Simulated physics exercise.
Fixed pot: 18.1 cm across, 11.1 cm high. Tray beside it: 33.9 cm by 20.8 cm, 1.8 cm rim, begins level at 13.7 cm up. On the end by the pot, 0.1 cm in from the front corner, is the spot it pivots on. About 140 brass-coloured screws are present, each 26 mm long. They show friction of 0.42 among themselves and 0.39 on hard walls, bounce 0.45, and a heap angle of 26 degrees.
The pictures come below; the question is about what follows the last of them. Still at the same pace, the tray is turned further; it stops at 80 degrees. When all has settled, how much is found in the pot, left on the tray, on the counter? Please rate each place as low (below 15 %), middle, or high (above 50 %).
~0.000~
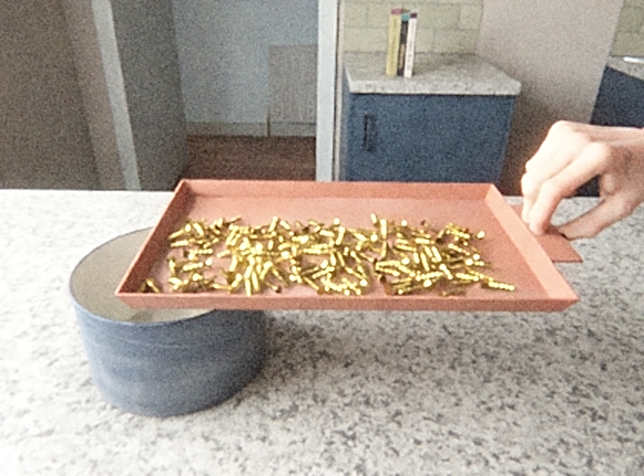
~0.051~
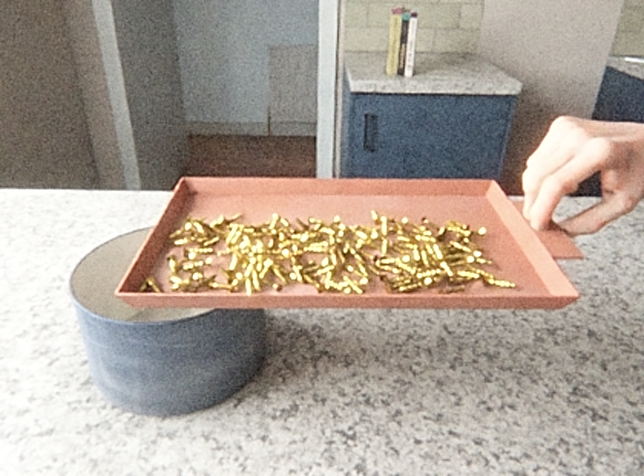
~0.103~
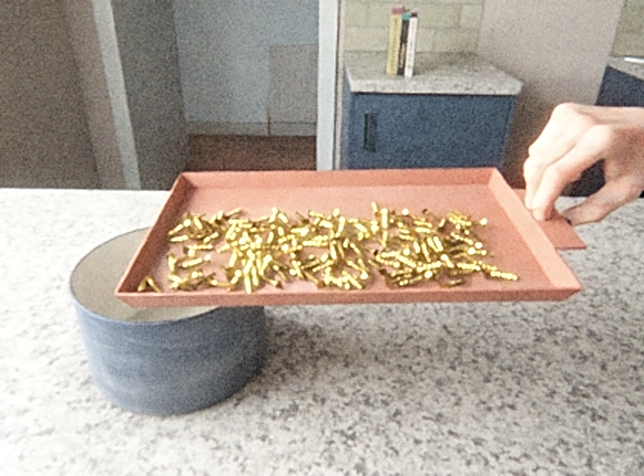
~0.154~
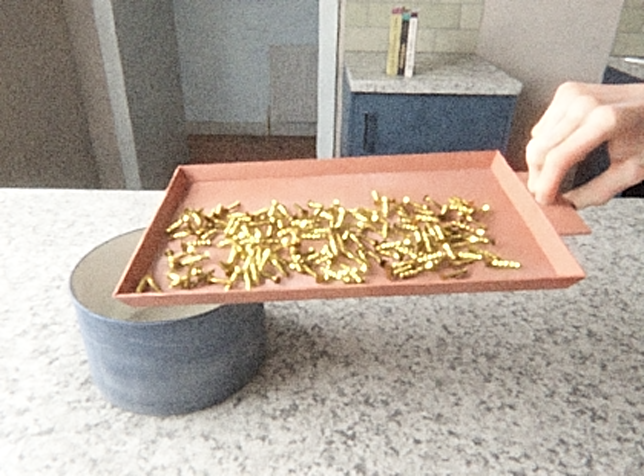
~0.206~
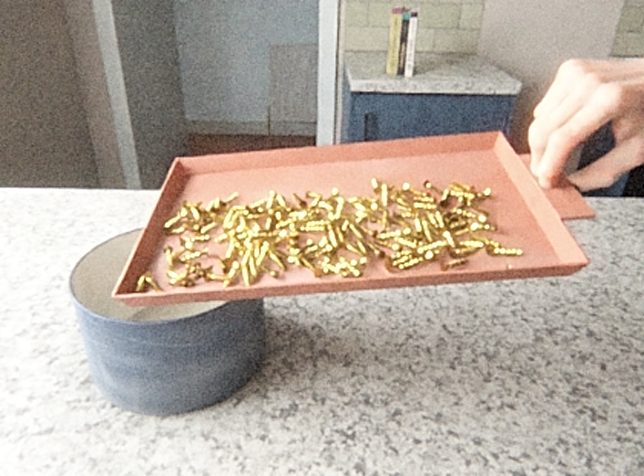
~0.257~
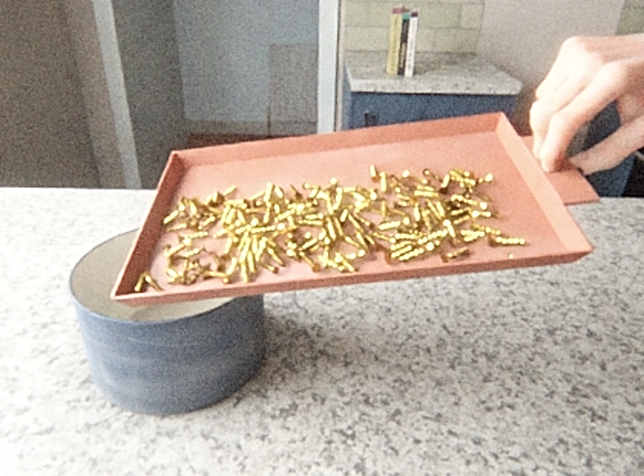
Pot: Low, left on the tray: Low, counter: High.
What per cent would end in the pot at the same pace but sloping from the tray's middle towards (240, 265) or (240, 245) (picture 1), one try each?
Some 20 and 75 per cent.
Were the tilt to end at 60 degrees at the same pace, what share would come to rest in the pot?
It would land at about 0 percent.
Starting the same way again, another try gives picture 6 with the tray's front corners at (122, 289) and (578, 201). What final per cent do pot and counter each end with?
You'd end with pot at 35 and counter at 65.
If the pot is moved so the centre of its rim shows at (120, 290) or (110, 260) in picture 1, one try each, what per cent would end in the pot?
Spot one: Some 40 per cent; spot two: Some 0 per cent.
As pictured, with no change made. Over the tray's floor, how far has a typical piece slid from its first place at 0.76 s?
Roughly 7 cm.
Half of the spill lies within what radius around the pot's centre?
That comes to near 18 cm.
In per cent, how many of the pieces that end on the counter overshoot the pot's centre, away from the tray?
Around 80 in a hundred.
After 0.76 s, tilt 45 degrees; the tray holds 100 %, the pot 0 %.
After 1.09 s, tilt 66 degrees; the tray holds 70 %, the pot 0 %.
Then, at 1.51 s, tilt 80 degrees; the tray holds 0 %, the pot 0 %.
In the end, at 2.4 s, pot 0 %, tray 0 %, counter 100 %.
